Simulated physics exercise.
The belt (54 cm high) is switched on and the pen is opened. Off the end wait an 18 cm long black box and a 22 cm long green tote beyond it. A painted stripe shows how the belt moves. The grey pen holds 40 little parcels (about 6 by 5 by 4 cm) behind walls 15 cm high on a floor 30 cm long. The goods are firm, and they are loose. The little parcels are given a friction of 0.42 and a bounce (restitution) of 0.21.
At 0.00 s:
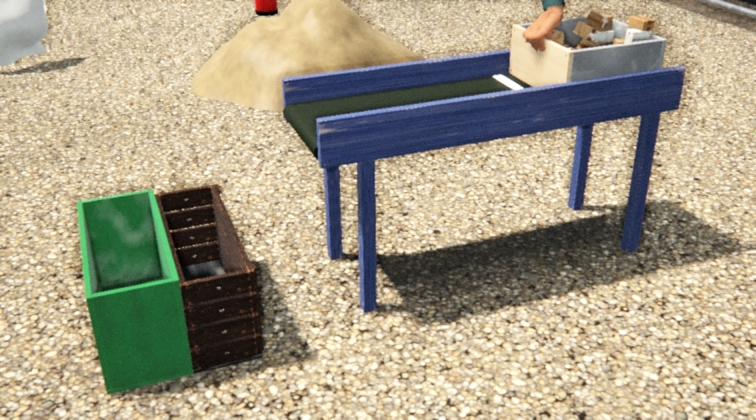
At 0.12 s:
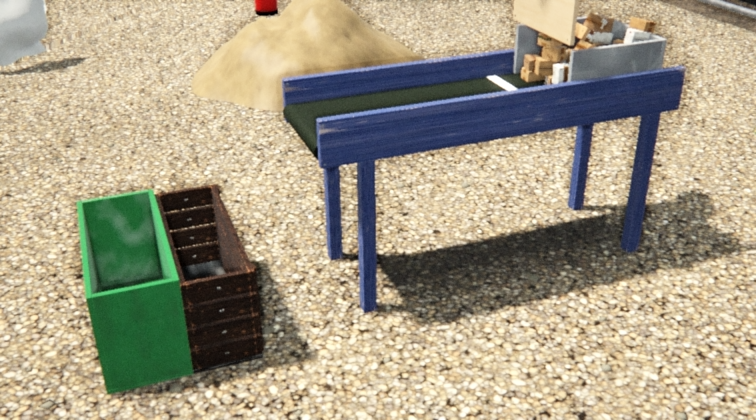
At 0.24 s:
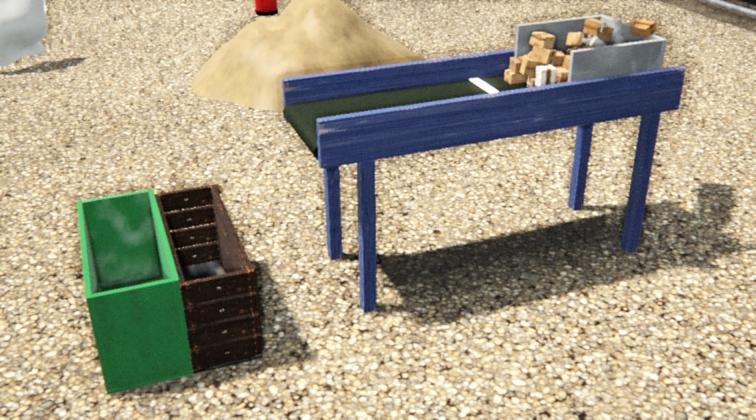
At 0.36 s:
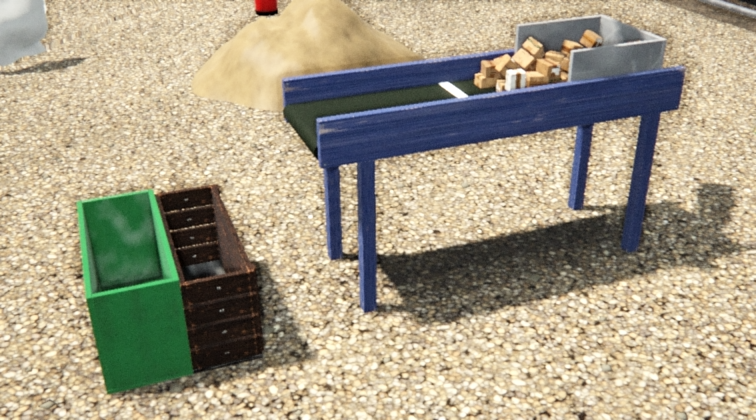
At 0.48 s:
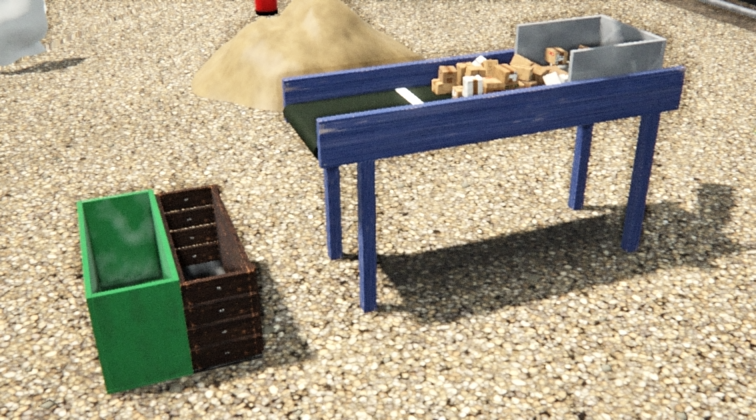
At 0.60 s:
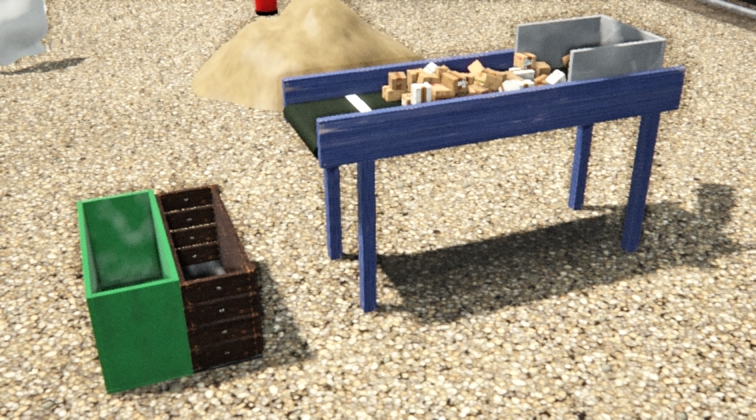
The clip opens on a hand at a pen full of small tan and white parcels on a blue-framed conveyor, with green and dark containers at lower left. The near end panel lifts away, and the loose parcels slide out leftward behind a white stripe, spreading along the belt as the pen empties.
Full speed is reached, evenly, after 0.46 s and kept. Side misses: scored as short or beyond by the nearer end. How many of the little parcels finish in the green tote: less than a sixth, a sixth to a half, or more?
Share of the load landing in the green tote: Smaller than a sixth.
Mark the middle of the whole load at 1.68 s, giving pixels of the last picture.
Around (204, 289).
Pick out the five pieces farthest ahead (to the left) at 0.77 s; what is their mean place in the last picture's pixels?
I'd put their middle close to (334, 107).
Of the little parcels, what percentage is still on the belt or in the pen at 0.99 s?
Close to 50 per cent, I'd say.
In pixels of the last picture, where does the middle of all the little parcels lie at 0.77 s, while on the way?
It's centred at about (394, 101).
After 0.77 s, 1 still in the grey pen and 39 on the belt.
After 0.99 s, 20 on the belt and 20 in the air.
After 1.29 s, 26 in the black box, 1 in the green tote, 2 on the belt and 11 in the air.
Outcome (at 1.68 s), 39 in the black box and 1 in the green tote. Asked share, 1 of 40, 2 per cent.
